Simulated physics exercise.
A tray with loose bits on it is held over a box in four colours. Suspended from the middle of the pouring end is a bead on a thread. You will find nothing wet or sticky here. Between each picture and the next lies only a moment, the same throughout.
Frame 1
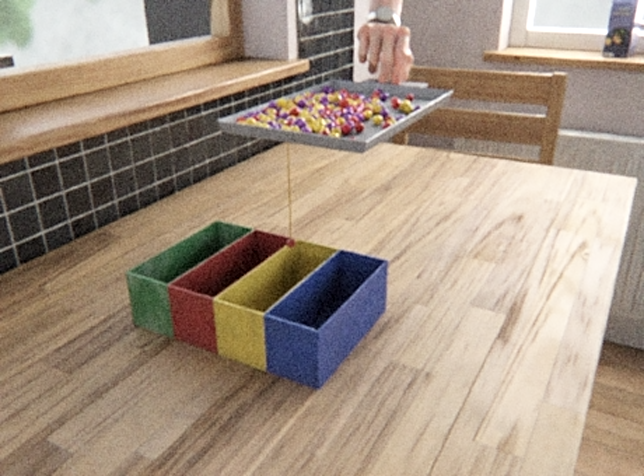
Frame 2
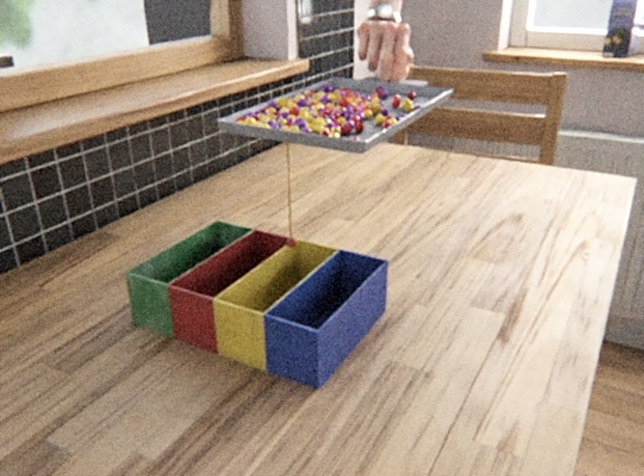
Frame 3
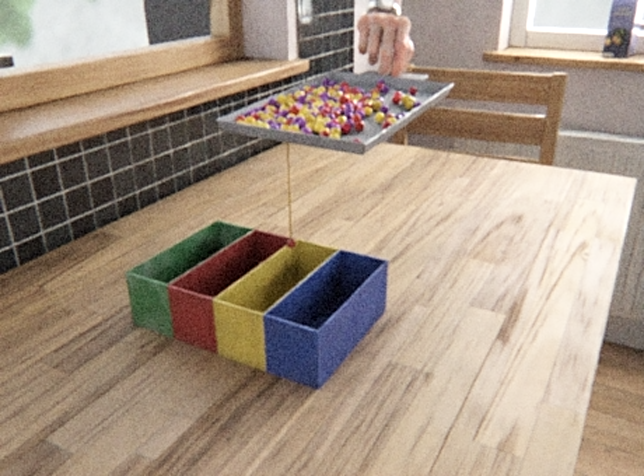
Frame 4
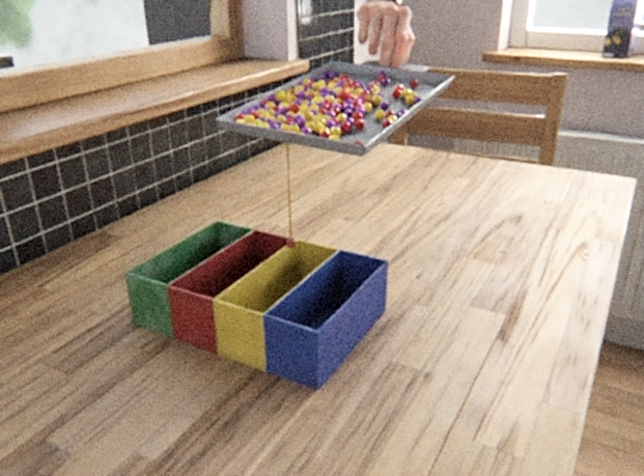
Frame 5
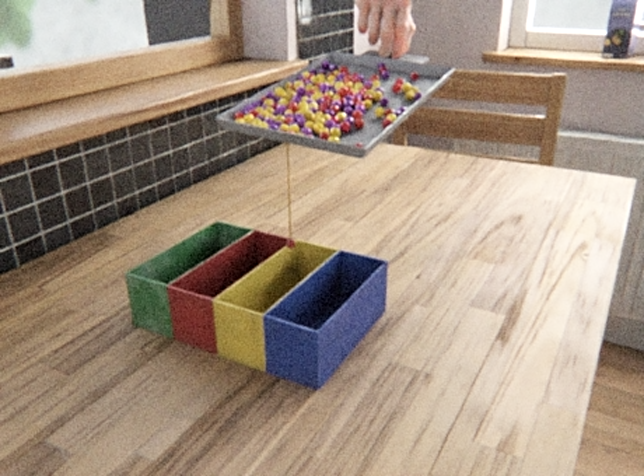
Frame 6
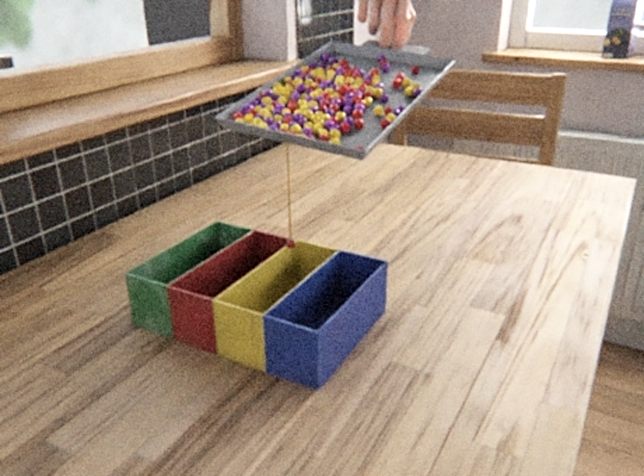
Tray of colourful beads held above a green, red, yellow and blue box, a hand slowly raising its far side.
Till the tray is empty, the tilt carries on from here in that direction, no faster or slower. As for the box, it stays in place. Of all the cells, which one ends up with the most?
The blue one ends up with the most.
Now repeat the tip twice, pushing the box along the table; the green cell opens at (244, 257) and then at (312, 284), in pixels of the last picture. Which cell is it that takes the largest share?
In order: The cell in yellow, the red cell.
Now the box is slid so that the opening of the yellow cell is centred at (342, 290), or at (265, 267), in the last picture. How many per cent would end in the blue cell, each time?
Roughly 10% the first time and 30% the second time.
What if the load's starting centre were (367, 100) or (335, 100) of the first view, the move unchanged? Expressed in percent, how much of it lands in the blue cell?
Roughly 50 per cent, then 50 per cent.
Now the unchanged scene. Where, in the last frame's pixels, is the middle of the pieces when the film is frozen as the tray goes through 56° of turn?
Its middle sits at about pixel (326, 204).
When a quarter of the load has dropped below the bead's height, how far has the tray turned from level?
At roughly 50°.
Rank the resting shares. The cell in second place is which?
The answer here is the yellow cell.
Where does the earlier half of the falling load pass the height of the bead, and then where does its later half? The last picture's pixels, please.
The first part passes (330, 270); everything after passes (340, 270).
Shortly afterwards, tray tipped steeply; near a third on the tray; near a quarter in the blue cell; a little in the yellow cell; only a few in the red cell; near a third falling or outside the box.
Next, tray tipped right over; near half in the blue cell; near a quarter in the yellow cell; a little in the red cell; near a quarter falling or outside the box.
Some moments later, tray tipped past a quarter turn; near half in the blue cell; near a quarter in the yellow cell; a little in the red cell; near a quarter falling or outside the box.
In the end, tray tipped past a quarter turn; near half in the blue cell; near a quarter in the yellow cell; a little in the red cell; none at all in the green cell; near a quarter outside the box.
